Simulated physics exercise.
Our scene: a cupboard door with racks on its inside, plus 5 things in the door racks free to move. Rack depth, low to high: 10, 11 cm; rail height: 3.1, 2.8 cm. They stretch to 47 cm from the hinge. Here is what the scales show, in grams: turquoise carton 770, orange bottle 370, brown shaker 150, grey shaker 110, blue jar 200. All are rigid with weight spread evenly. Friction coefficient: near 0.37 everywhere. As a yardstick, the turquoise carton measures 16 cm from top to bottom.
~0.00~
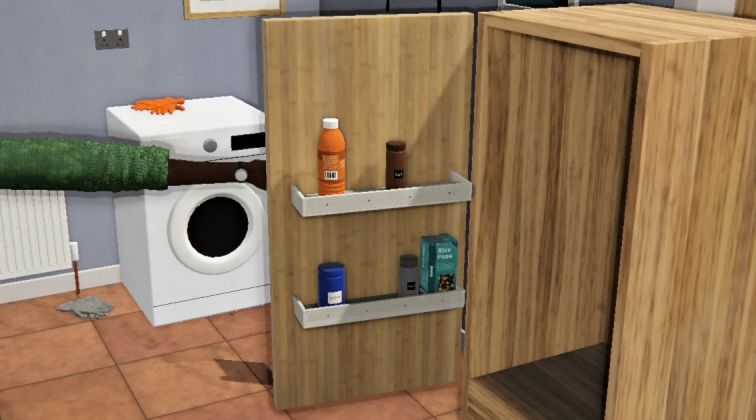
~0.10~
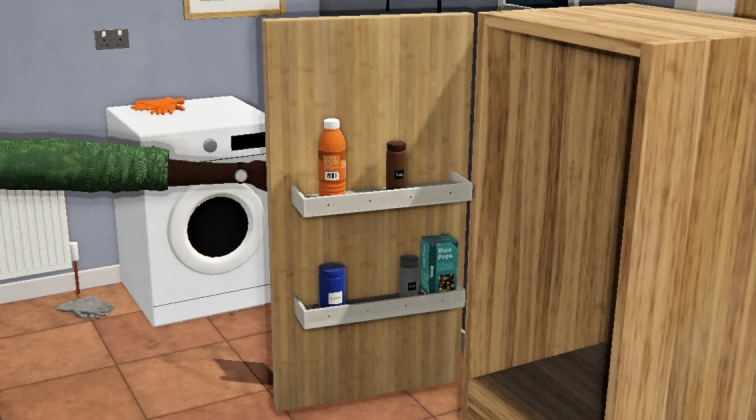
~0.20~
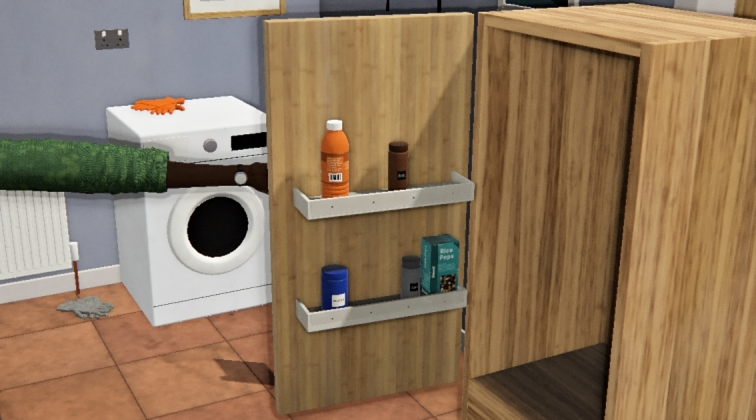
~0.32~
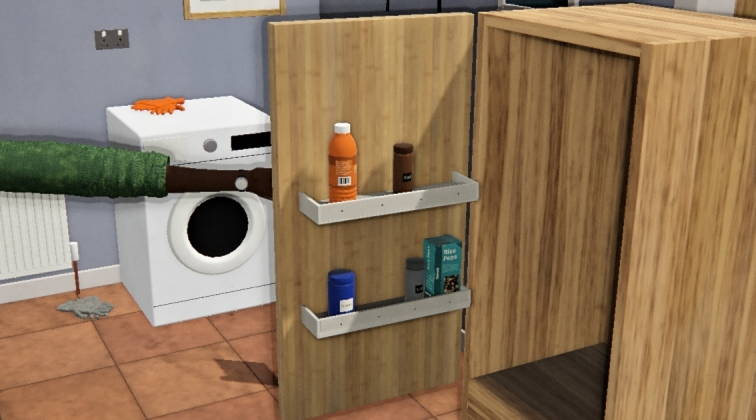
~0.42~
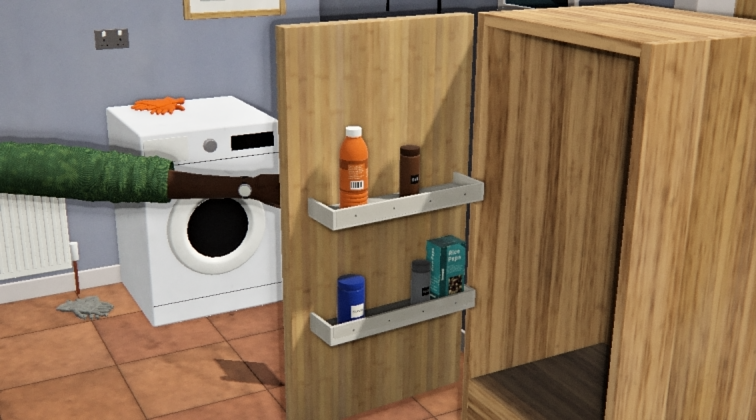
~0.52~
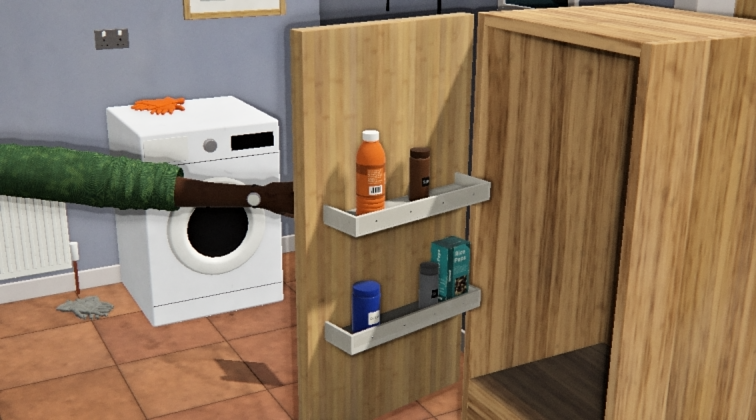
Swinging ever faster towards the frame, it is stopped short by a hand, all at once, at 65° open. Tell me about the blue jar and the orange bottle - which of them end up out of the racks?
The blue jar does not; the orange bottle ends up there.
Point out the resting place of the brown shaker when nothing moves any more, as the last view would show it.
Near (445, 179).
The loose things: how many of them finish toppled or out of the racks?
I get 1.
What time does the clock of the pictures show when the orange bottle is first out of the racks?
Around 0.9 seconds.
After 0.72 s, open by 65°; orange bottle 13° off upright near (415, 181); blue jar 9° off upright near (402, 317); brown shaker moved 2 cm.
After 1.22 s, open by 65°; orange bottle now out of the racks; brown shaker moved 2 cm.
After 1.42 s, open by 65°; brown shaker moved 2 cm.
In the end (1.8 s), out of the racks, orange bottle; the other 4 under 5 cm from the start. In the last view, blue jar near (398, 318).
